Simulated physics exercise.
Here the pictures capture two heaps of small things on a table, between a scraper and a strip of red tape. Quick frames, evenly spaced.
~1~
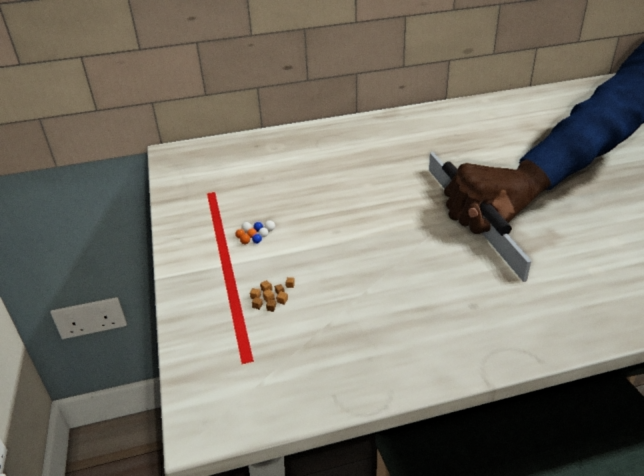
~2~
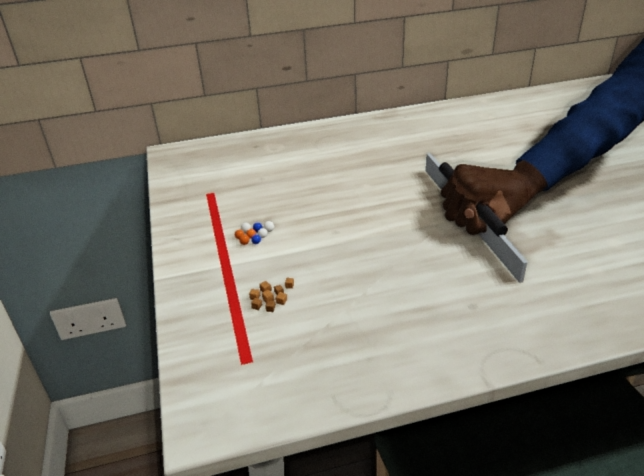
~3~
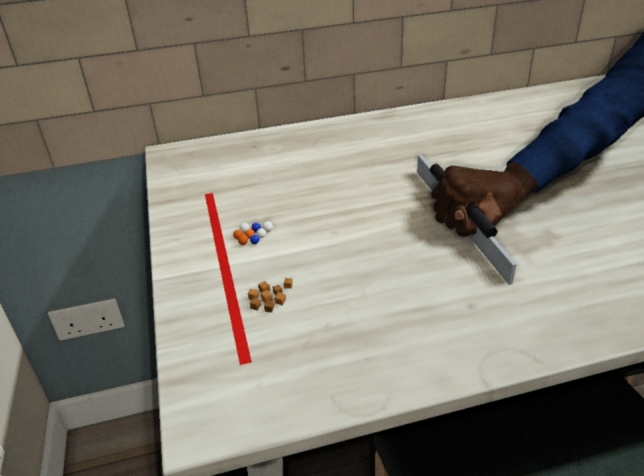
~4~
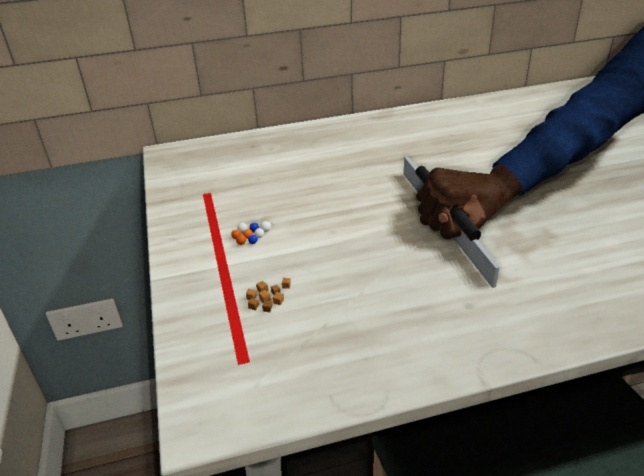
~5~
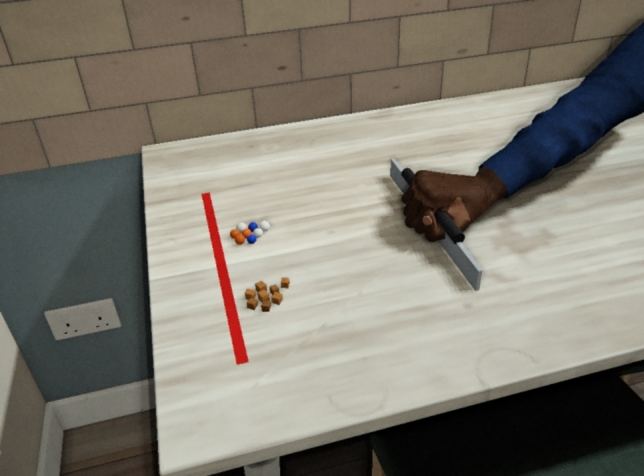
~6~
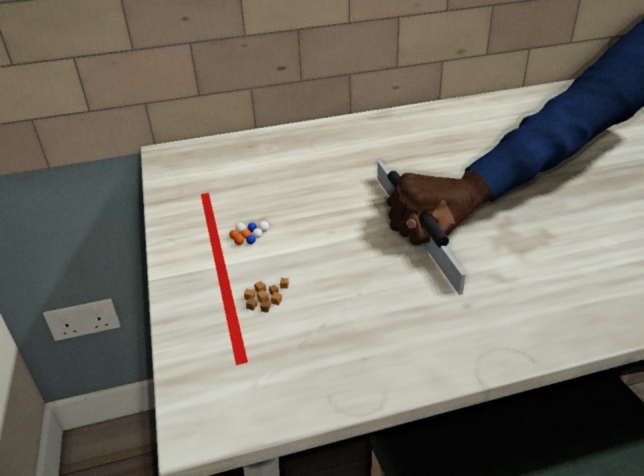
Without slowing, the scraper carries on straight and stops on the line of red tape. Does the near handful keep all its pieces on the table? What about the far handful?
The near handful keeps them all; the far handful loses some.
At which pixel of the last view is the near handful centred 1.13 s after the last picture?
Centre at that time, last view: Approx. (201, 308).
Then, 0.42 s on from there, scraper still moving, near (311, 230); near handful all on the table, its front near (252, 304); far handful all on the table, its front near (234, 234).
Then, 0.85 s on from there, scraper stopped at the red tape; near handful all on the table, its front near (191, 306); far handful all on the table, its front near (176, 227).
Then, 1.13 s on from there, scraper stopped at the red tape; near handful all on the table, its front near (188, 306); far handful the bulk over the edge.
In the end, scraper stopped at the red tape; near handful all on the table, its front near (188, 306); far handful the whole lot over the edge.
